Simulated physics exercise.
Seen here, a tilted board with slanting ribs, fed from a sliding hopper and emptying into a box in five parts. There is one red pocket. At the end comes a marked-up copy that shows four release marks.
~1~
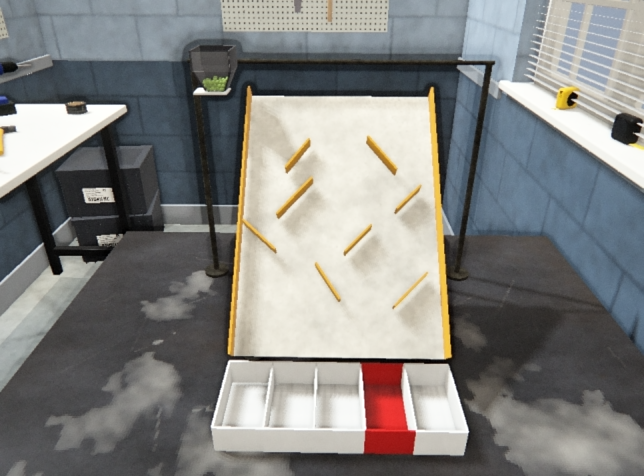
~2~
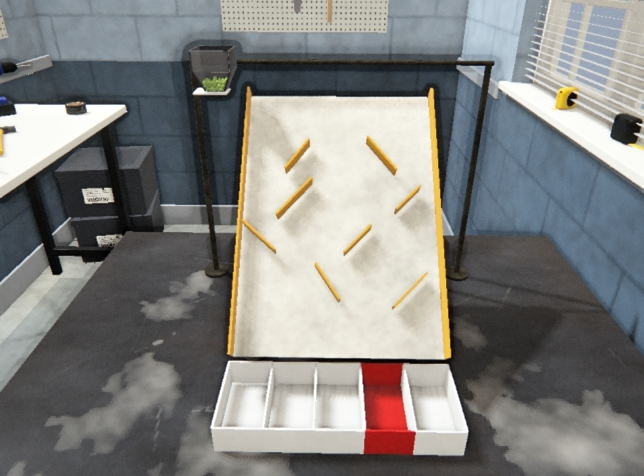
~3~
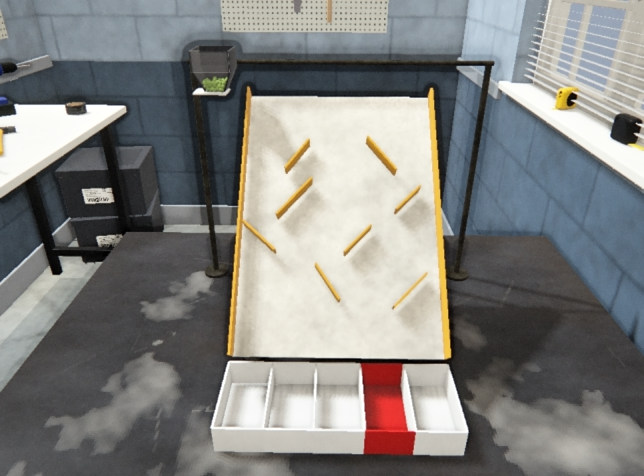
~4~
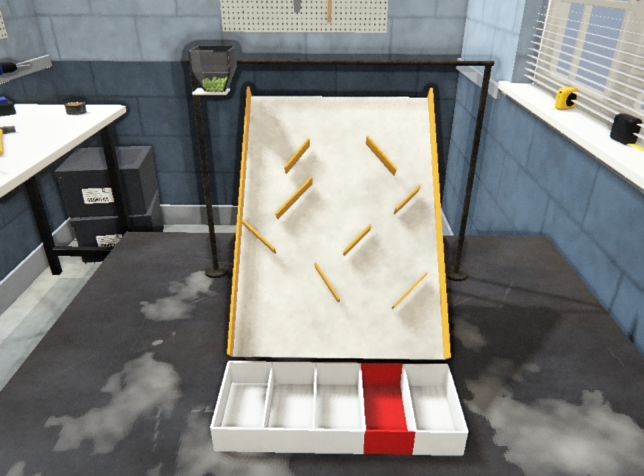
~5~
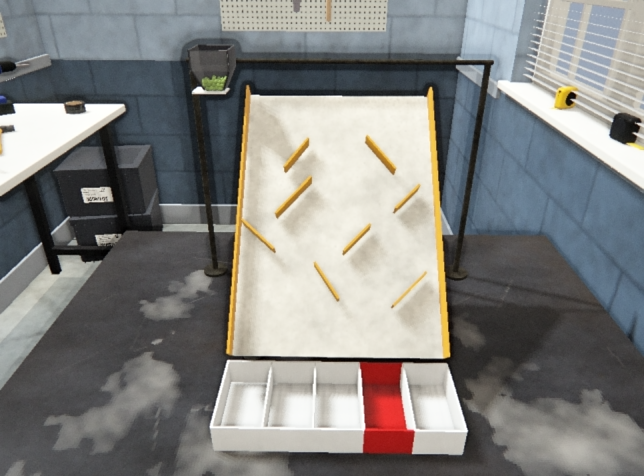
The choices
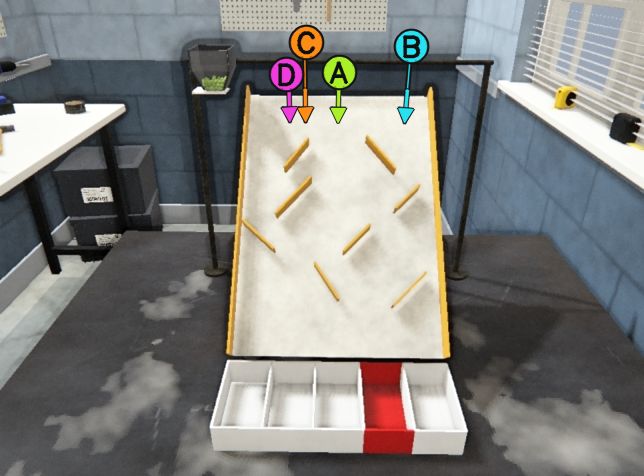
At first, a dark hopper with something green inside sits high on a rail, at the upper left of a pale, tilted board crossed by slanting orange ribs. Nothing visibly moves after that: the hopper keeps its place, the board stays bare, and the white box below, with its single red pocket, remains empty.
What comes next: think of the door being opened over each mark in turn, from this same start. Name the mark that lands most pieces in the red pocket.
I would pick mark A.
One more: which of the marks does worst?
D.
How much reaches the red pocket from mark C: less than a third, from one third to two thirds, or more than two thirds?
Mark C gives less than a third.
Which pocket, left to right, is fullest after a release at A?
The fourth.
On the marked copy, mark A meets the board at (338, 117); mark B meets the board at (405, 117); mark C meets the board at (305, 116); mark D meets the board at (289, 116).
If A is chosen, about two thirds in the red pocket, about a third in other pockets, a stray few outside the box.
If B is chosen, about a quarter in the red pocket, about two thirds in other pockets, a small part outside the box.
If C is chosen, about a quarter in the red pocket, most in other pockets.
If D is chosen, a stray few in the red pocket, nearly all in other pockets, a small part outside the box.
